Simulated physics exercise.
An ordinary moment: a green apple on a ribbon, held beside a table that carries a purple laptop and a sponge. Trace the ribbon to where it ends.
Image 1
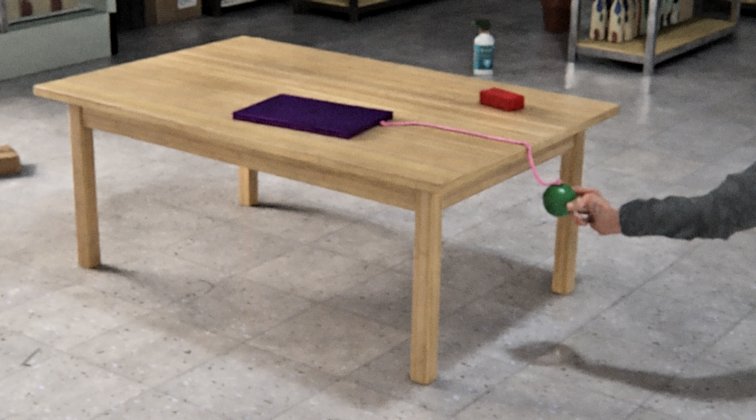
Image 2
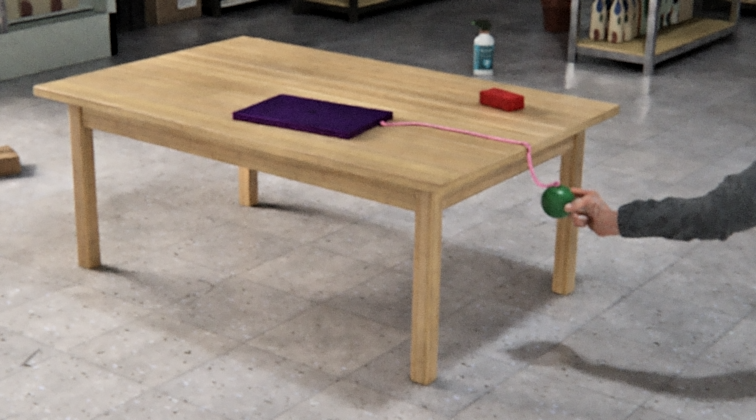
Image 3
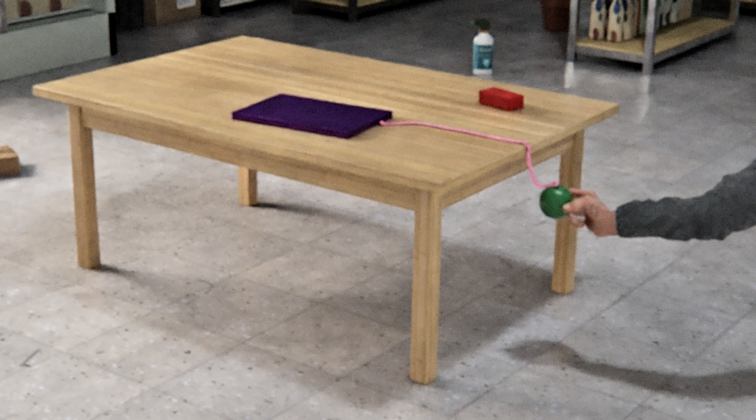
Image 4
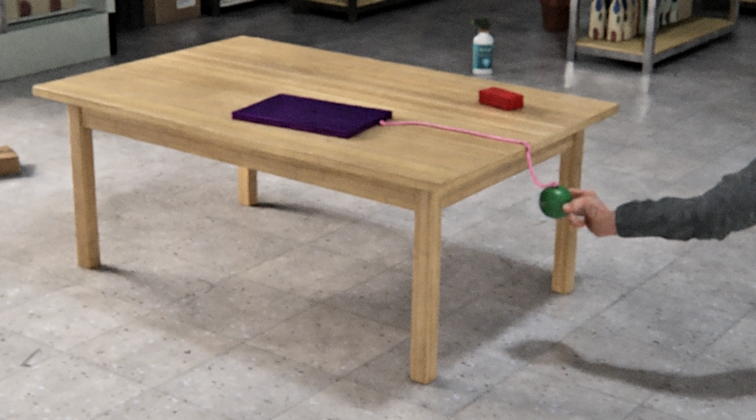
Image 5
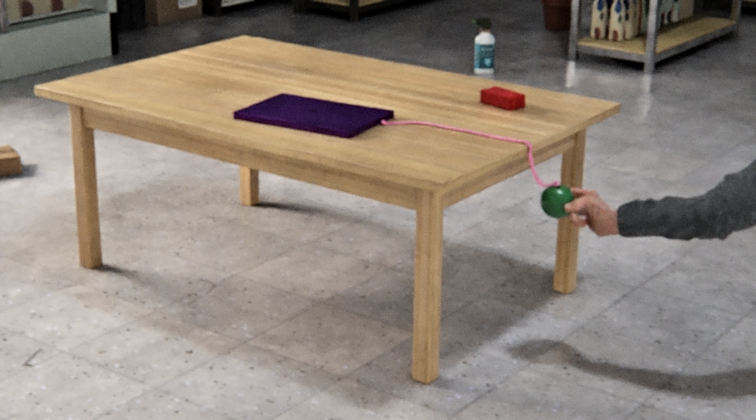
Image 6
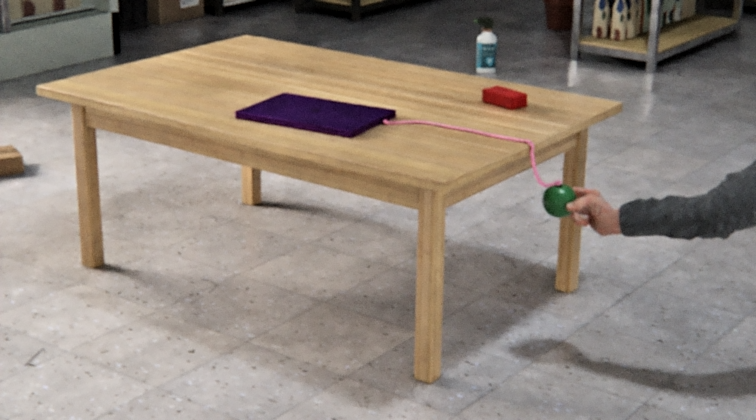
A hand in a dark grey sleeve reaches in from the right beside a light wooden table on a grey tiled floor, seen from slightly above, with shelves behind. It holds a green apple just off the table's right edge, a pink ribbon running from it across the top to a purple laptop, near a red sponge. Almost nothing moves; hand and apple shift barely, and the view wavers faintly.
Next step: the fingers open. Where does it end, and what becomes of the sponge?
Well, the green apple stays aloft; as for the sponge, it holds its position.
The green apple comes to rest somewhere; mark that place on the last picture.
It ends up somewhere near (554, 236).
Then, 0.80 s on from there, apple off the ground near (544, 233); laptop in place; sponge in place.
Then, 1.92 s on from there, apple off the ground near (548, 236); laptop in place; sponge in place.
In the end, apple off the ground near (554, 236); laptop in place; sponge in place. The green apple ends up dangling and the sponge keeps its place.
